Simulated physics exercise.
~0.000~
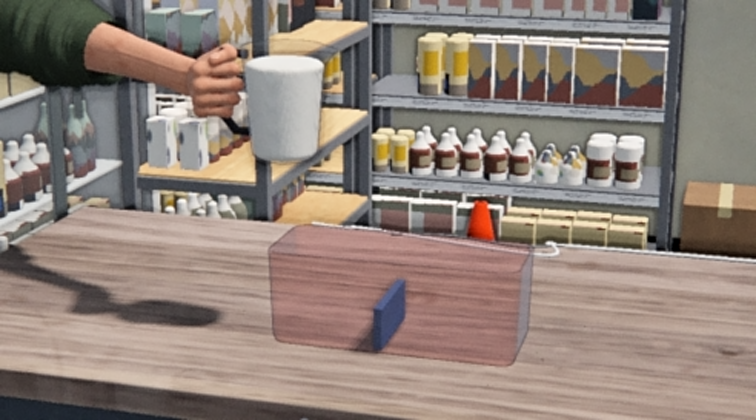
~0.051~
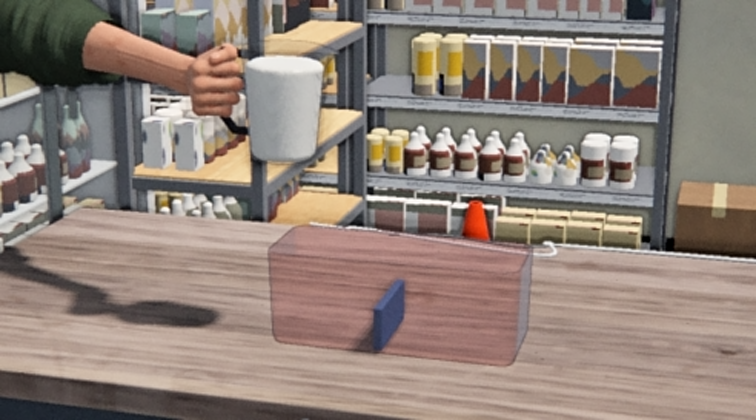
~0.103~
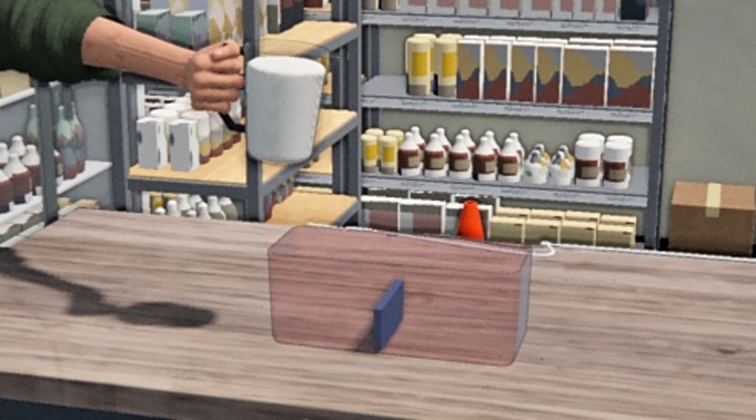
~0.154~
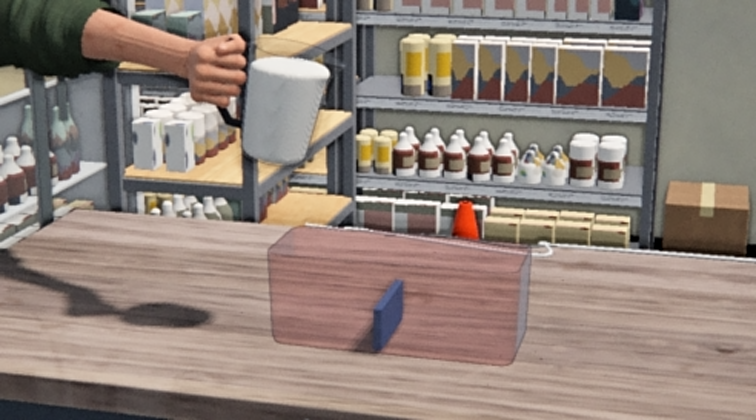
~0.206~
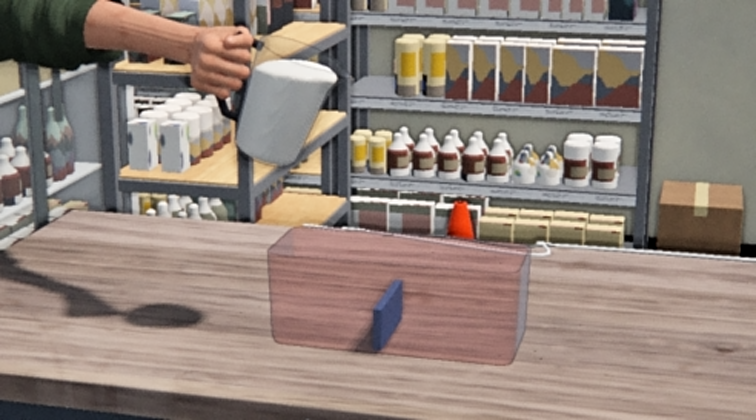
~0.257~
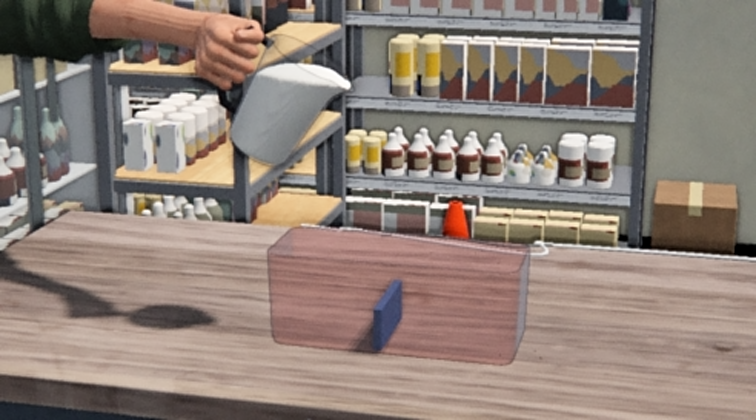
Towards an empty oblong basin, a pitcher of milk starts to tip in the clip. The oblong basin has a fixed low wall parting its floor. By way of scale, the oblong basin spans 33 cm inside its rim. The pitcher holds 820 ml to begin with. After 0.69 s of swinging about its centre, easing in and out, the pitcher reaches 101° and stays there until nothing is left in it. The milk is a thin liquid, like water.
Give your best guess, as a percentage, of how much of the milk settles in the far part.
I would say 81 per cent of it settles there.
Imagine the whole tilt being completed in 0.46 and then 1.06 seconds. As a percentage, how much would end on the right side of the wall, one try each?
It comes to 75 per cent, and then 80 per cent.
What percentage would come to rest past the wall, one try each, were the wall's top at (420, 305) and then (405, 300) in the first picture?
Respectively close to 15 and 55 %.
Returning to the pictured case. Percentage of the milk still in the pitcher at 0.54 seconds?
Close to 66 in a hundred.
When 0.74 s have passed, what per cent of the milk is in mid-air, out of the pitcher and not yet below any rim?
24 per cent, roughly.
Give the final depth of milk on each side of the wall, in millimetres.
Around 8 mm deep on the left, around 32 mm deep on the right.
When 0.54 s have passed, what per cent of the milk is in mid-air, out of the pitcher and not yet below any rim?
Some 26 per cent.
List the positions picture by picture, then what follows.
In the first picture, it leans 0°; its right rim is at (338, 50); the milk meets the walls at (249, 61) and (324, 65); the oblong basin's rim runs from (282, 239) to (527, 260); the wall's top is at (390, 295).
In the second picture, it leans 1°; its right rim is at (339, 52); the milk meets the walls at (249, 60) and (323, 66).
In the third picture, it leans 6°; its right rim is at (342, 57); the milk meets the walls at (252, 60) and (326, 69).
In the fourth picture, it leans 12°; its right rim is at (346, 65); the milk meets the walls at (254, 61) and (330, 71).
In the fifth picture, it leans 21°; its right rim is at (351, 77); the milk meets the walls at (256, 73) and (338, 75).
In the sixth picture, it leans 31°; its right rim is at (355, 90); the milk meets the walls at (252, 85) and (348, 81).
After 0.54 s the tilt is 89° and 66 per cent is still to pour, 0 is left of the wall and 9 right of it.
After 0.74 s the tilt is 101° and 24 per cent is still to pour, 8 is left of the wall and 45 right of it.
After 0.96 s the tilt is 101° and 5 per cent is still to pour, 11 is left of the wall and 77 right of it.
After 1.19 s the tilt is 101° and 0 per cent is still to pour, 16 is left of the wall and 81 right of it.
In the end 18 per cent lies left of the wall, 81 right of it and 1 outside.
